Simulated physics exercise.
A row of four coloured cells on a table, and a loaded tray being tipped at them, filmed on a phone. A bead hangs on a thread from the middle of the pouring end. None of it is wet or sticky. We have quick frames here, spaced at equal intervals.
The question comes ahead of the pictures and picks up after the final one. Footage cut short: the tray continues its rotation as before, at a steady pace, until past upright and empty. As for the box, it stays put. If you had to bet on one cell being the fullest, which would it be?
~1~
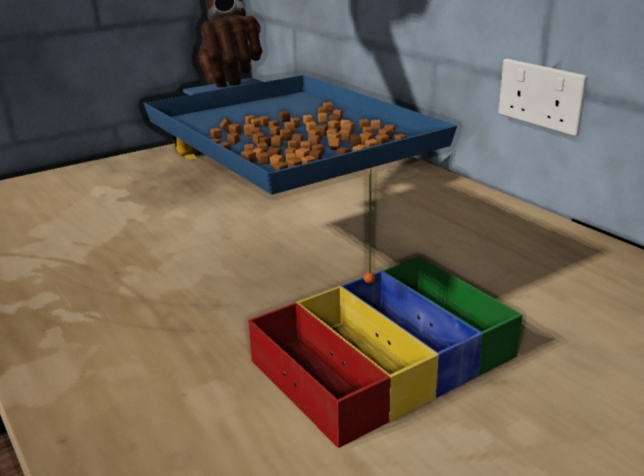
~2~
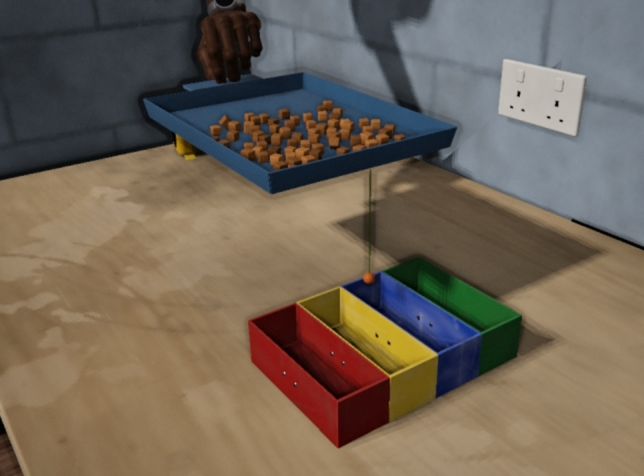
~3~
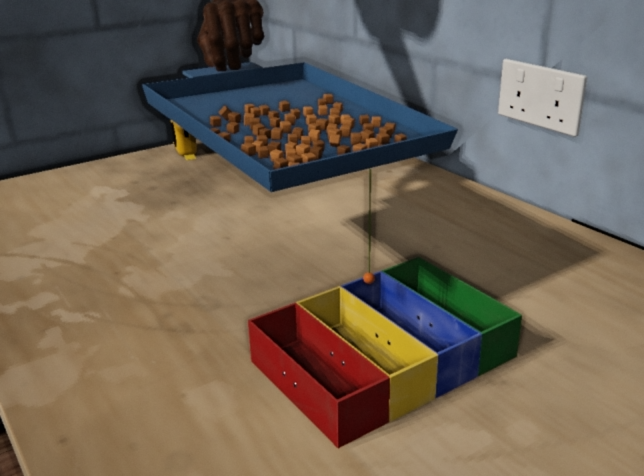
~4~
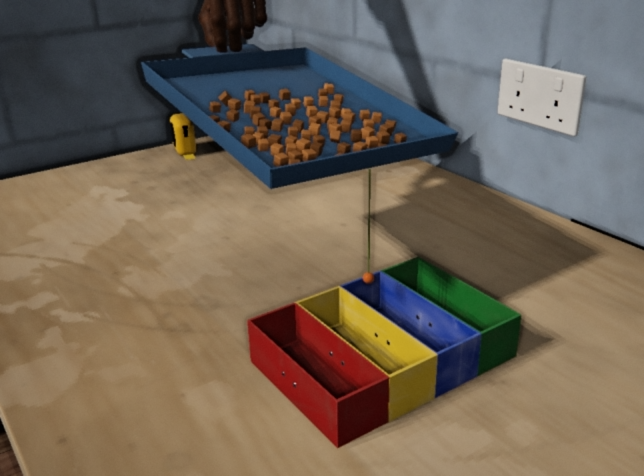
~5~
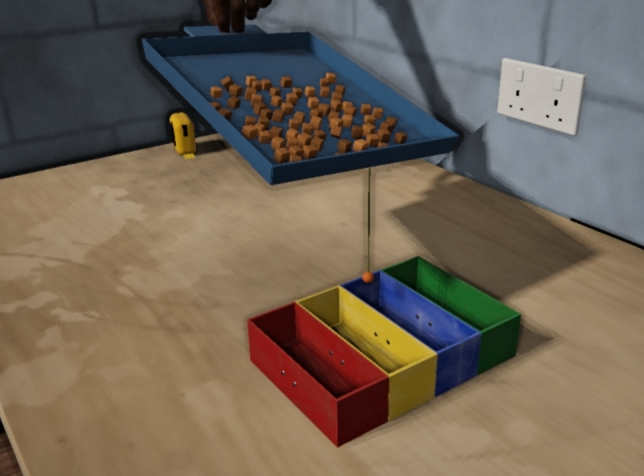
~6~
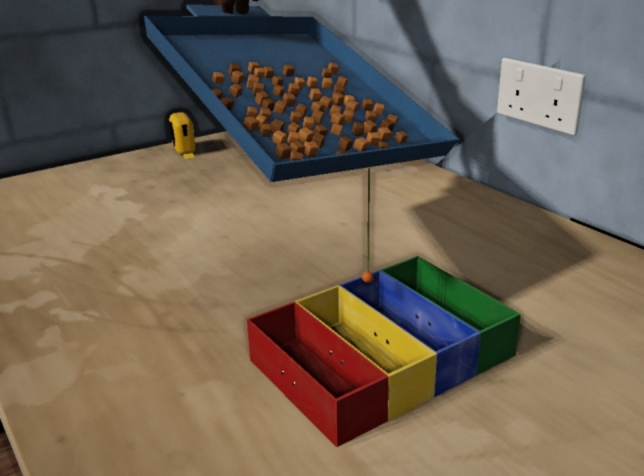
I would bet on the green cell.
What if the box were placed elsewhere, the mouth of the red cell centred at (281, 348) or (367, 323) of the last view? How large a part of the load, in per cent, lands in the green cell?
First try: Roughly 40 per cent; second try: Roughly 20 per cent.
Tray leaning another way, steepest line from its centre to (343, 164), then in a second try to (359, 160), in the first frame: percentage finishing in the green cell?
The share is 10 per cent in the first and 20 per cent in the second.
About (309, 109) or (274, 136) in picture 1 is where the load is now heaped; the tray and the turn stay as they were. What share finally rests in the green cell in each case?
Some 50 and then some 40 per cent.
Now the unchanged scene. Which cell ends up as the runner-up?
Runner-up - the cell in blue.
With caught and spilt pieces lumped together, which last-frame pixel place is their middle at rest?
Roughly at pixel (455, 334).
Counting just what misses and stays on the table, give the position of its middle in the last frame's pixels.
About (551, 308).
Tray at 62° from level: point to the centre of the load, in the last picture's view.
The load is centred about (391, 140).
Just after the last frame, tray tipped steeply; almost all on the tray; about a tenth falling or outside the box.
A moment on, tray tipped right over; the larger part on the tray; about a tenth in the green cell; about a tenth in the blue cell; just a few in the yellow cell; about a tenth falling or outside the box.
Further on, tray tipped past a quarter turn; roughly half in the green cell; roughly a quarter in the blue cell; about a tenth in the yellow cell; roughly a quarter falling or outside the box.
When it is over, tray tipped past a quarter turn; roughly half in the green cell; roughly a quarter in the blue cell; about a tenth in the yellow cell; not one in the red cell; roughly a quarter outside the box.
